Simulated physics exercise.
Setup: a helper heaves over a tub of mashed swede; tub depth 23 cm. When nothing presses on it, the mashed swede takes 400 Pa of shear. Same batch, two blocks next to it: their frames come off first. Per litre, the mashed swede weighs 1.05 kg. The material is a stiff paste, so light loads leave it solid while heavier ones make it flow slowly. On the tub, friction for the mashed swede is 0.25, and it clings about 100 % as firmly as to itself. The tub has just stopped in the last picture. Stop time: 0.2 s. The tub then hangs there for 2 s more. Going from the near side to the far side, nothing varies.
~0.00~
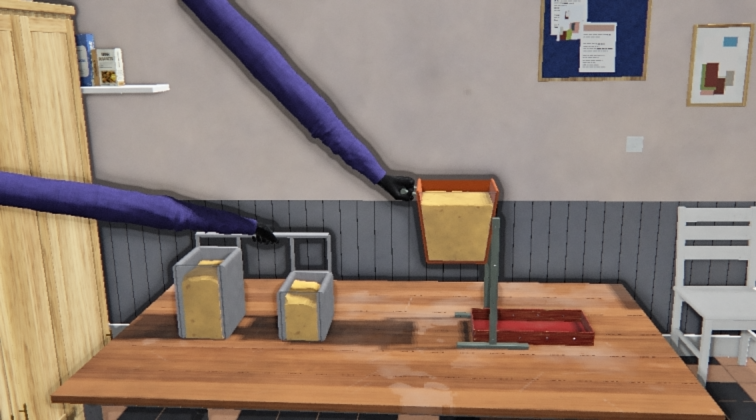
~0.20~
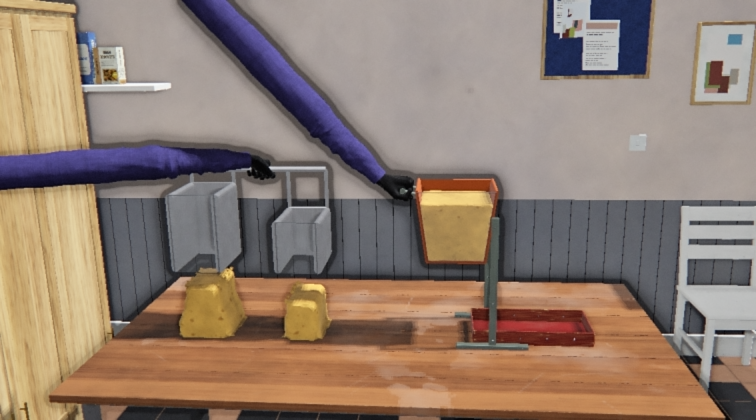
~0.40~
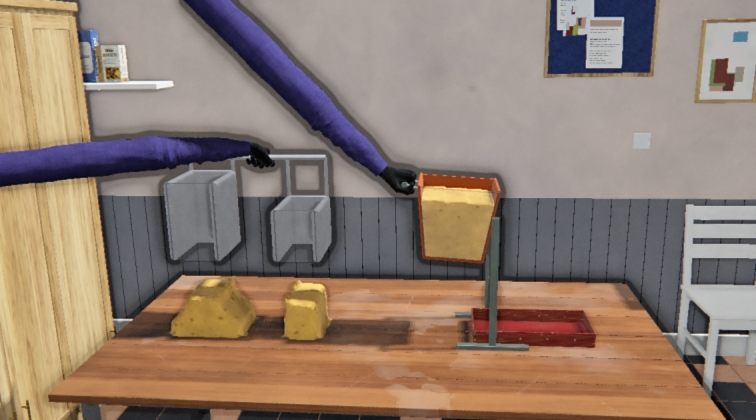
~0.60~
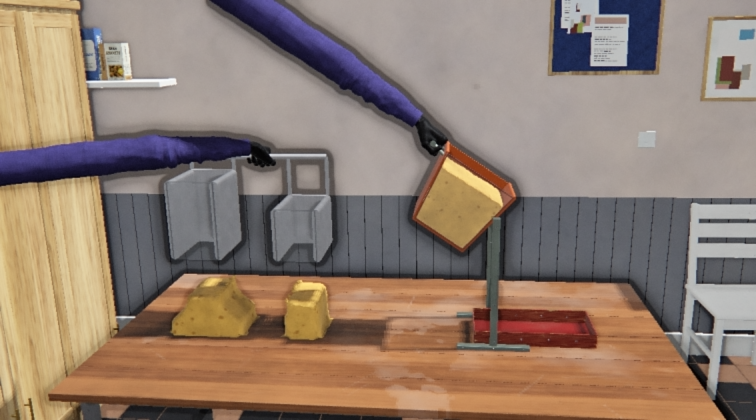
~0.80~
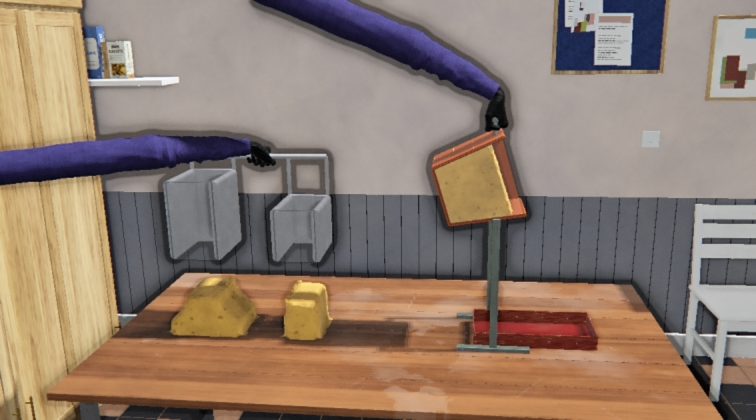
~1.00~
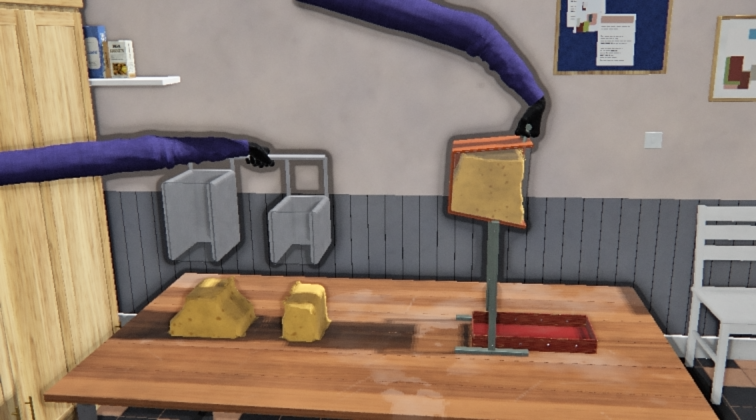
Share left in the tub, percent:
44 %.
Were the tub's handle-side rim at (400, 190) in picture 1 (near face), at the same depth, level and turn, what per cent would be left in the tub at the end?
I'd say around 35 percent would remain in the tub at the end.
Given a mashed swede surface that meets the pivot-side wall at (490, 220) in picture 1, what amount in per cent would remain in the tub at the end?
It would be near 70 %.
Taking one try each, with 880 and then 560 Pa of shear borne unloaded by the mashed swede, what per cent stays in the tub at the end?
Going in order, it's 100 % and then 60 %.
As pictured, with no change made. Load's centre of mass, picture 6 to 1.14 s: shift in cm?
Some 5 cm.
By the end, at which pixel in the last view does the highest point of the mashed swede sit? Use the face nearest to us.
The highest point is near (480, 191) in the last picture.
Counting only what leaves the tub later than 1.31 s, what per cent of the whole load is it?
14 %.
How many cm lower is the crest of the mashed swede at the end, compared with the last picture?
11 cm.
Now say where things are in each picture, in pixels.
In the first frame, handle-side rim at (419, 192), tilt 0 degrees; top of the mashed swede at (423, 204); blocks stand 23 cm, 15 cm (left to right).
In the second frame, handle-side rim at (418, 192), tilt 0 degrees; top of the mashed swede at (422, 204); blocks stand 19 cm, 14 cm (left to right).
In the third frame, handle-side rim at (420, 186), tilt 4 degrees; top of the mashed swede at (427, 200); blocks stand 15 cm, 14 cm (left to right).
In the fourth frame, handle-side rim at (449, 153), tilt 34 degrees; top of the mashed swede at (446, 168); blocks stand 15 cm, 14 cm (left to right).
In the fifth frame, handle-side rim at (504, 139), tilt 73 degrees; top of the mashed swede at (492, 148); blocks stand 15 cm, 14 cm (left to right).
In the sixth frame, handle-side rim at (532, 148), tilt 93 degrees; top of the mashed swede at (468, 157); blocks stand 15 cm, 14 cm (left to right).
After 1.14 s, the tub is at 93 degrees and holds 84 %.
After 1.31 s, the tub is at 93 degrees and holds 57 %.
After 1.48 s, the tub is at 93 degrees and holds 45 %.
After 1.65 s, the tub is at 93 degrees and holds 44 %.
After 3.00 s, at the end, the tub is at 93 degrees and holds 44 %.
